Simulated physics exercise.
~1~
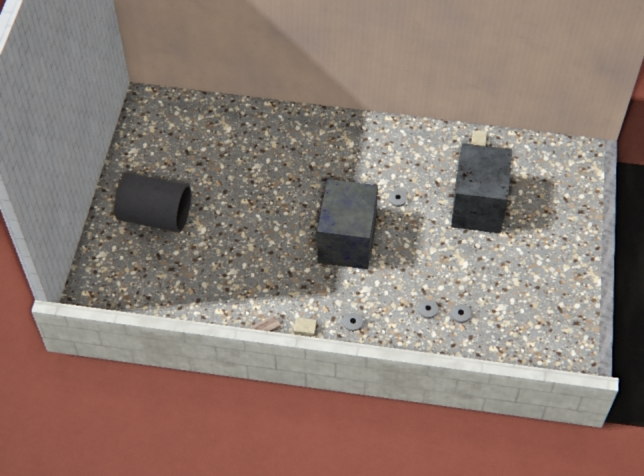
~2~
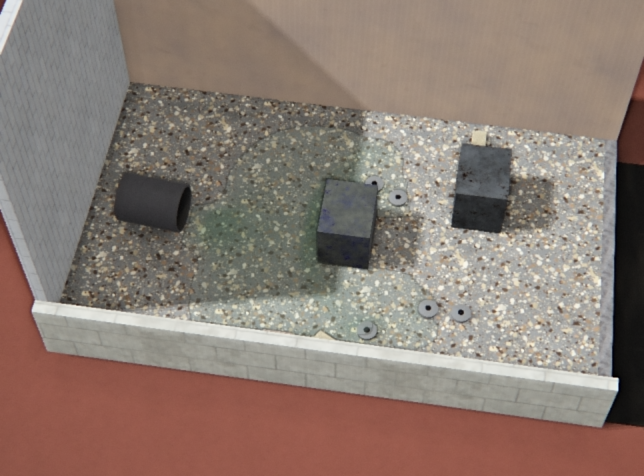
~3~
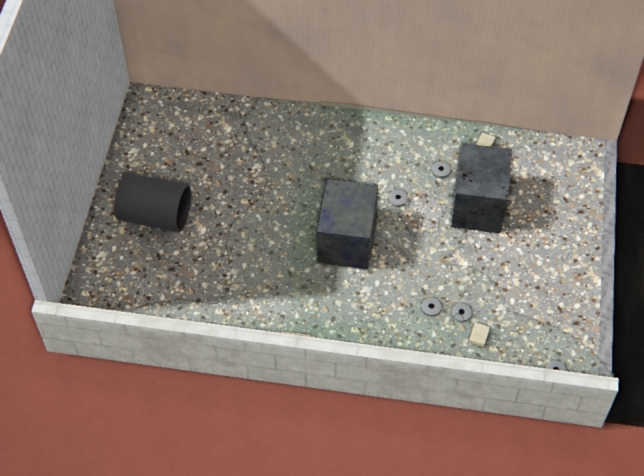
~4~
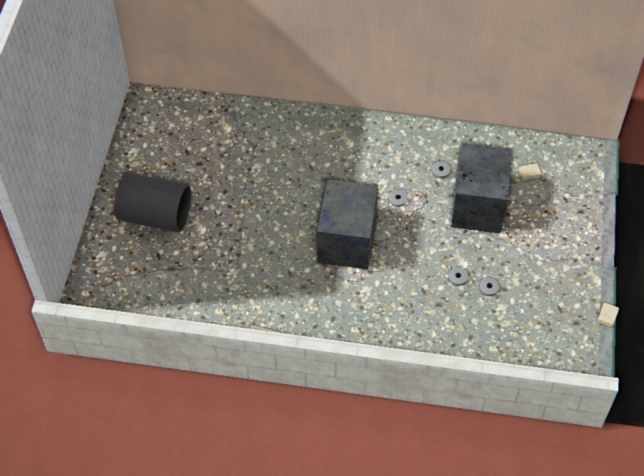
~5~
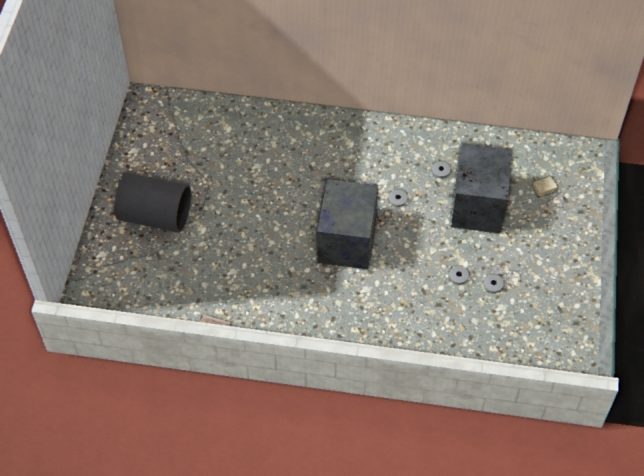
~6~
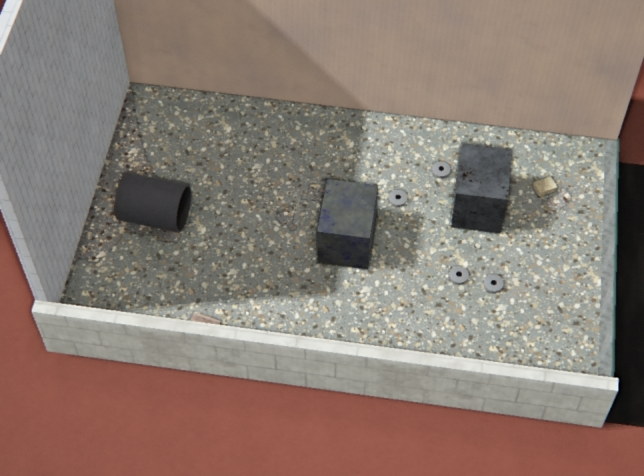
Shallow water spread across the speckled floor of a walled wash-down room, sweeping small discs and pale blocks mostly rightward past two large dark blocks that stayed put; one pale block slipped out the right side, and the remaining pieces finally settled.
